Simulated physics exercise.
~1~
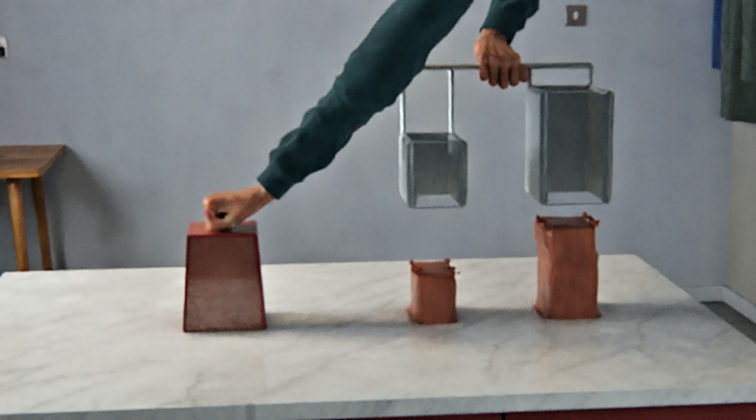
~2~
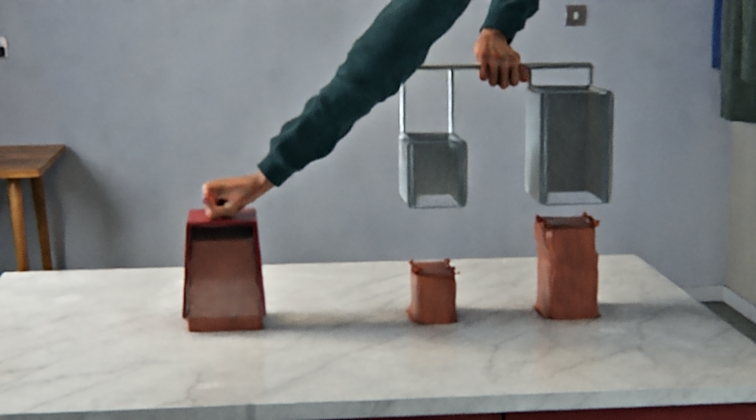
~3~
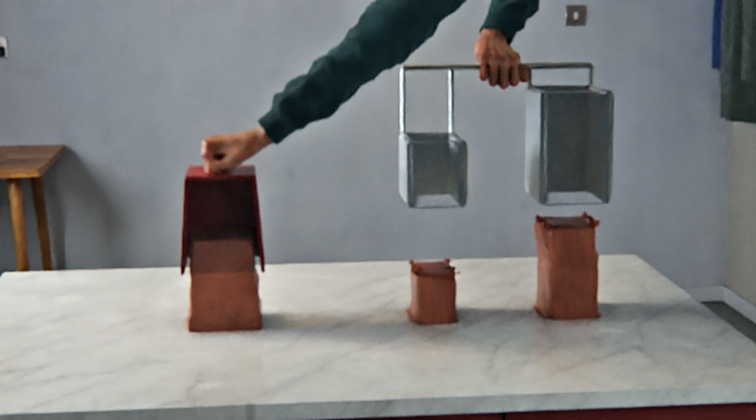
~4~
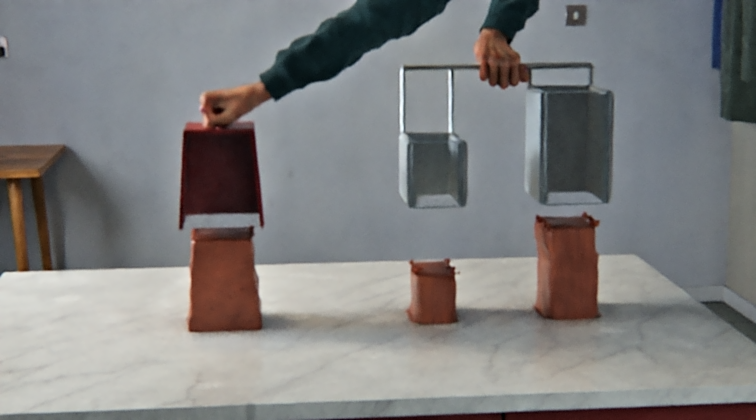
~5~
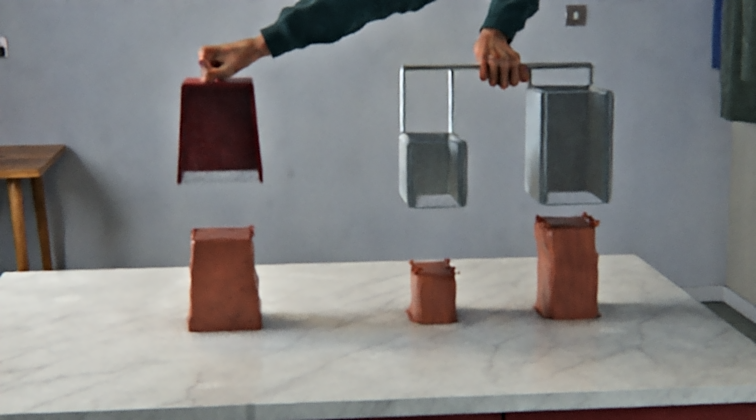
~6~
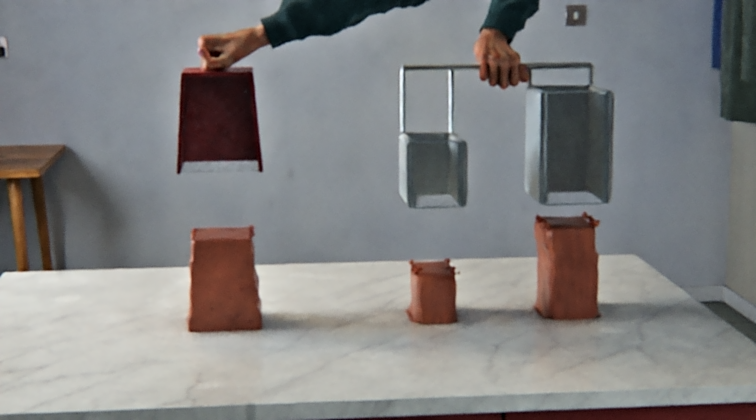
The clip opens on a marble-topped table where a hand grips a dark red, tapered tin at the left, while another hand holds a metal frame with two open containers above two reddish clay blocks at the right. The left hand draws the tin straight up, and a block of red clay begins to show beneath it. The tin slides clear, leaving the clay standing on the table. It rises further and then slows, while the metal frame stays still. At the end, the tin hangs well above a tall, intact clay block, with the two test blocks unchanged beside it.
